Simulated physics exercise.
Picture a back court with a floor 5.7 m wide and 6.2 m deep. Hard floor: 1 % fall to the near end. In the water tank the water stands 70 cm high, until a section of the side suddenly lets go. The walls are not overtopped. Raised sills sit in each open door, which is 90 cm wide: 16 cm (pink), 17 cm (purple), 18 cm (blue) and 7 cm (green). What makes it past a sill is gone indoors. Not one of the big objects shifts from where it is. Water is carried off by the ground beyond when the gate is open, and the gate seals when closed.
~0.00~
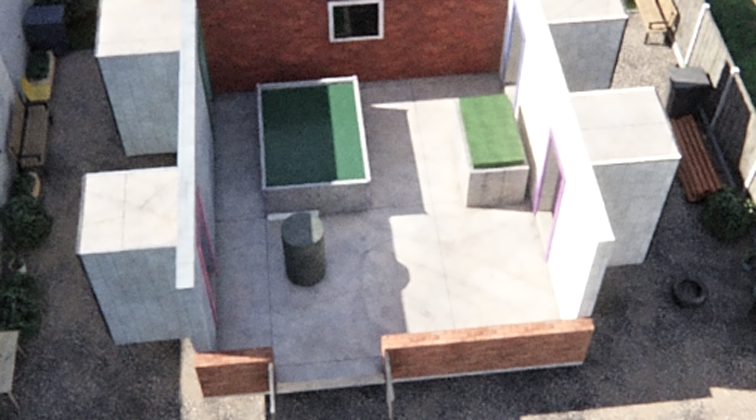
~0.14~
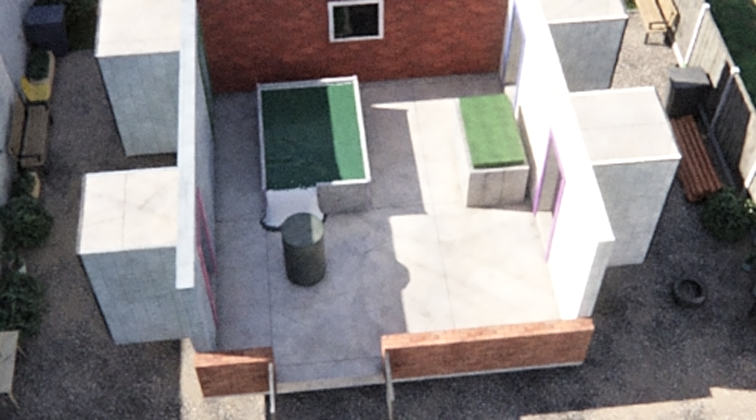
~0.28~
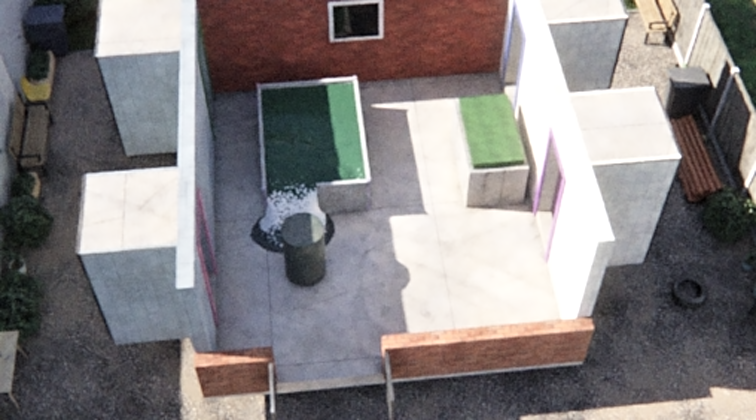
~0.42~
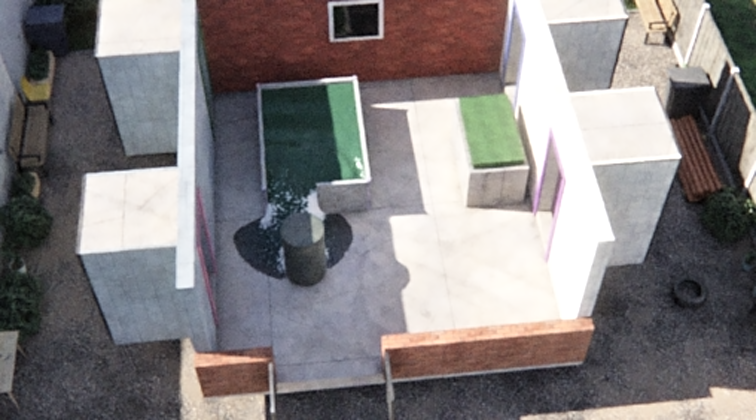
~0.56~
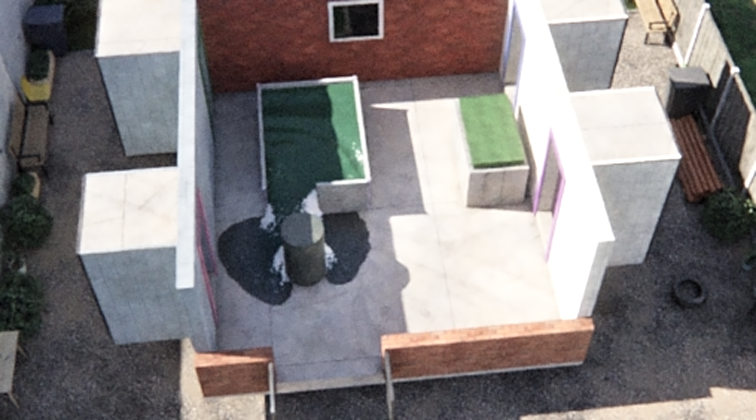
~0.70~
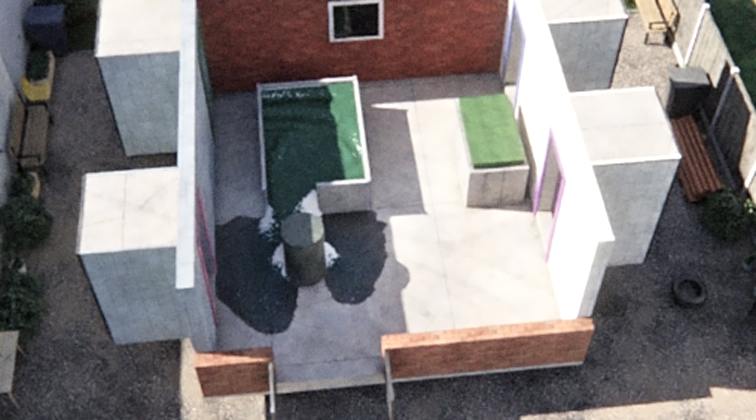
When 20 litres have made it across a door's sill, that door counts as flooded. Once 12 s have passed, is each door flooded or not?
My prediction: Pink door: Past the limit, purple door: Within the limit, blue door: Within the limit, green door: Within the limit.
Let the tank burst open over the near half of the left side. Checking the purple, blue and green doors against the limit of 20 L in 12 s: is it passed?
Purple: Within the limit; blue: Within the limit; green: Exceeding the limit.
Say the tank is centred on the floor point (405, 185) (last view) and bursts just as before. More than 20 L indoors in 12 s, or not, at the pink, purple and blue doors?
Lab note: Pink door limit not exceeded; purple door limit not exceeded; blue door limit not exceeded.
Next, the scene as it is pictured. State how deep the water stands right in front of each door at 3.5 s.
You'd see pink at 23 cm, purple at 9 cm, blue at 0 cm and green at 0 cm.
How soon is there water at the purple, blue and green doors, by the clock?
The purple door is reached at 2.4 s, blue at 5.0 s, green at 3.8 s.
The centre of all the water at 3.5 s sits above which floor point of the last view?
At roughly (331, 224).
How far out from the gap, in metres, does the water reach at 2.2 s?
Some 5.0 metres from the gap.
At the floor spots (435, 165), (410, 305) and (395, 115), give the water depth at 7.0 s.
Close to 2, 10 and 1 centimetres.
After 1.4 s water covers 30 % of the floor and is deepest (54 cm) near (299, 248); pink door 33 cm at the sill, 12 L in, purple door not reached, blue door not reached, green door not reached.
After 2.2 s water covers 50 % of the floor and is deepest (48 cm) near (217, 366); pink door 31 cm at the sill, 85 L in, purple door not reached, blue door not reached, green door not reached.
After 3.5 s water covers 70 % of the floor and is deepest (34 cm) near (217, 366); pink door 23 cm at the sill, 158 L in, purple door 9 cm at the sill, 0 L in, blue door not reached, green door not reached.
After 7.0 s water covers 85 % of the floor and is deepest (19 cm) near (218, 375); pink door 13 cm at the sill, 192 L in, purple door 16 cm at the sill, 1 L in, blue door 4 cm at the sill, 0 L in, green door 5 cm at the sill, 0 L in.
After 12.0 s water covers 100 % of the floor and is deepest (12 cm) near (218, 375); pink door 10 cm at the sill, 192 L in, purple door 8 cm at the sill, 1 L in, blue door 5 cm at the sill, 0 L in, green door 3 cm at the sill, 0 L in.
